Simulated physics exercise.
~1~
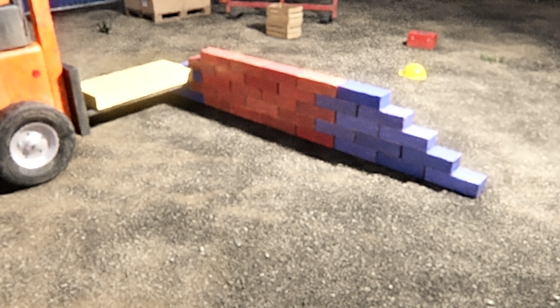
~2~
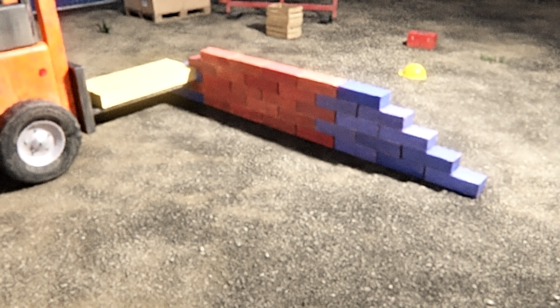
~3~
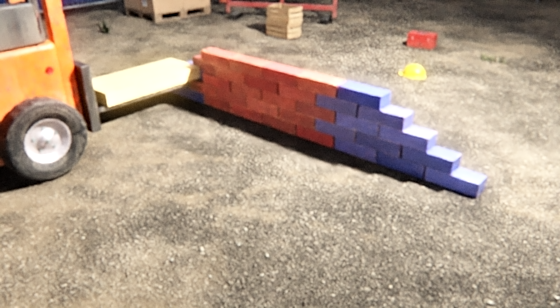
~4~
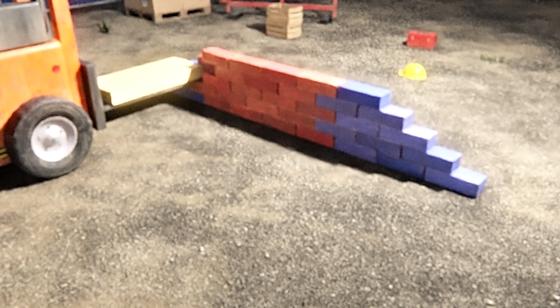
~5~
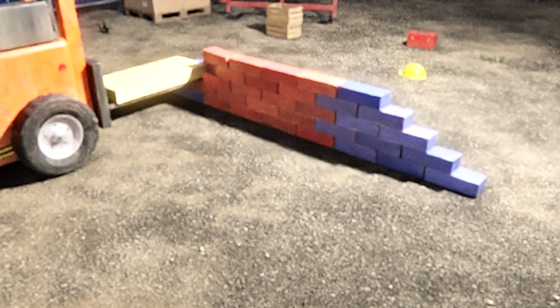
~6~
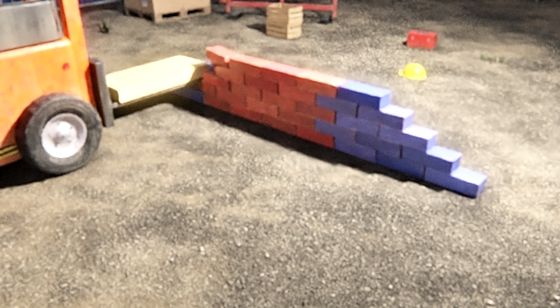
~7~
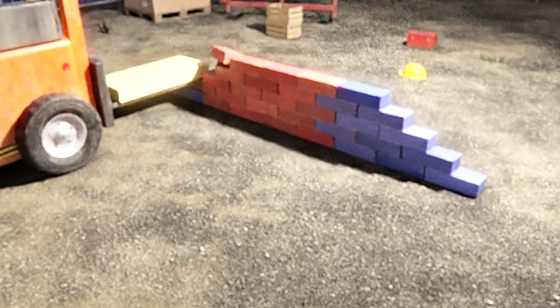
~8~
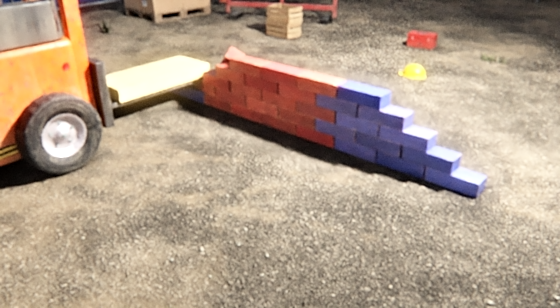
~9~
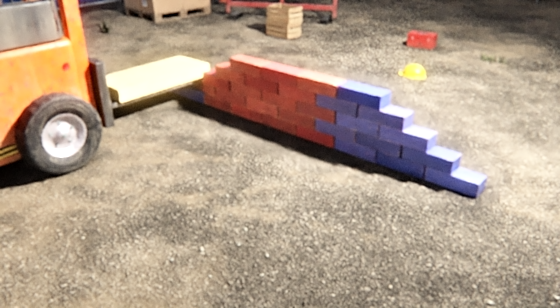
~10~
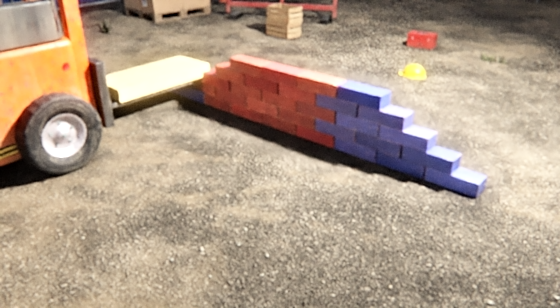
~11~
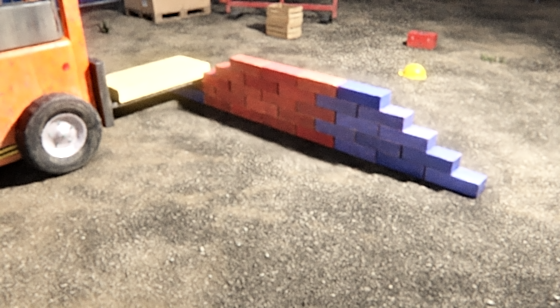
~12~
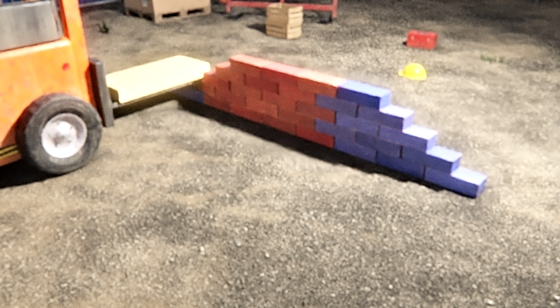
An orange lift truck at the left rolls slowly to the right, holding a flat yellow case out in front of it. Ahead stands a low wall of stacked blocks, red along the left and blue where it steps down at the right. The case pushes a short way into the wall's left end, and the truck stops. A red block at the top of that end tilts, tips further and drops out of sight, leaving a small notch. Nearly all the wall stays standing, its visible blue steps undisturbed, with the case still resting against the red end.
